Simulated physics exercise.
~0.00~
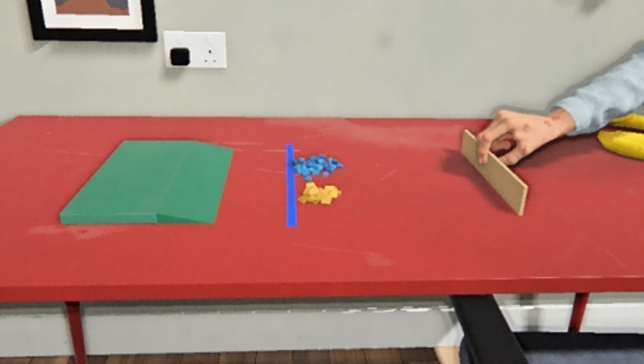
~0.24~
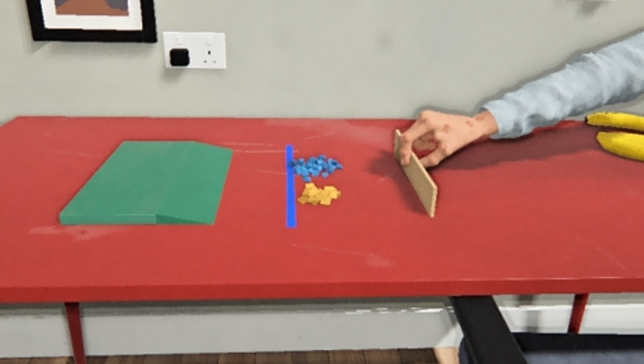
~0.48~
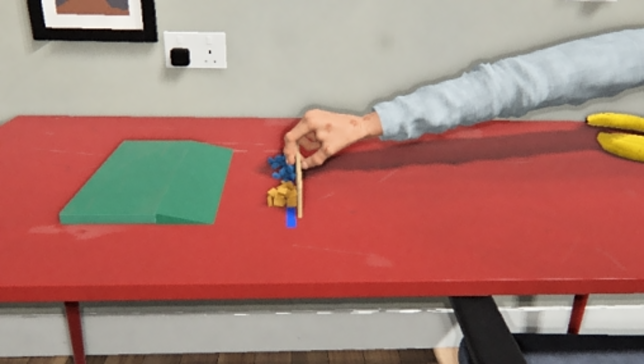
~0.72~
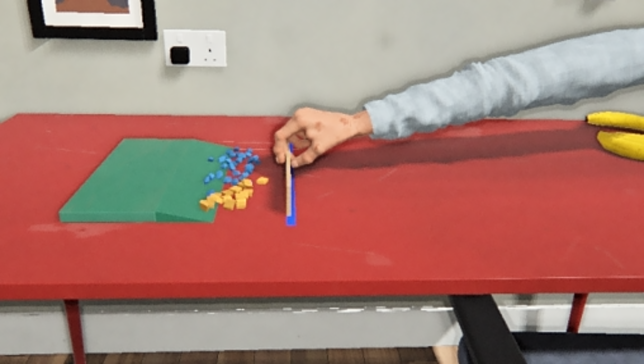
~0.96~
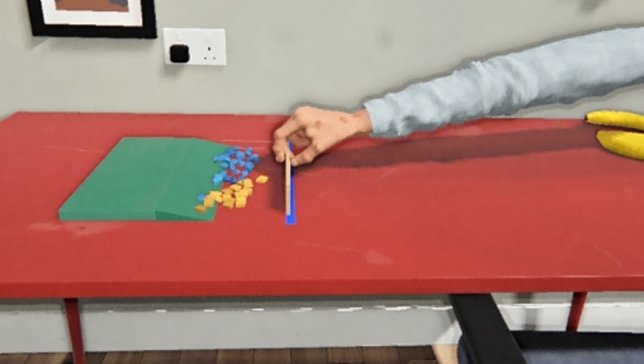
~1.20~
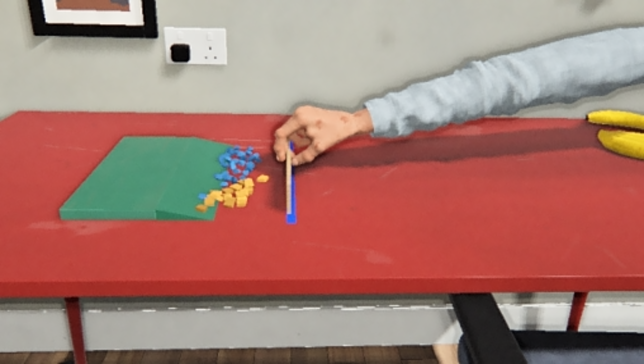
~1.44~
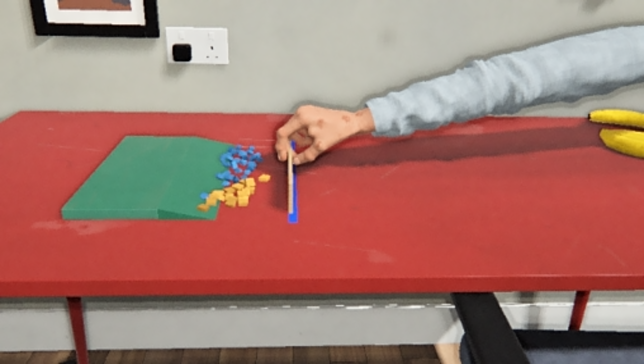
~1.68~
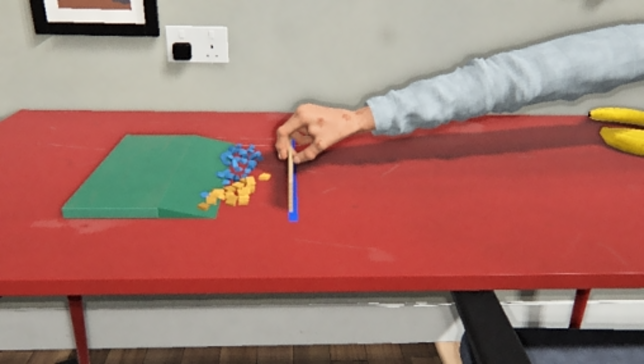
A red table against a pale grey wall is seen from the front in a slightly swaying view. A green slab with a sloping edge lies on the left, a strip of blue tape crosses the middle beside small blue and yellow bits, and yellow fruit sits at the right. A hand in a light blue sleeve sweeps an upright tan card leftward, pushing both piles along. The card stops at the tape, and the bits scatter on toward the slab. A few from each pile reach its sloping edge, but most rest short of it, with none over the top.
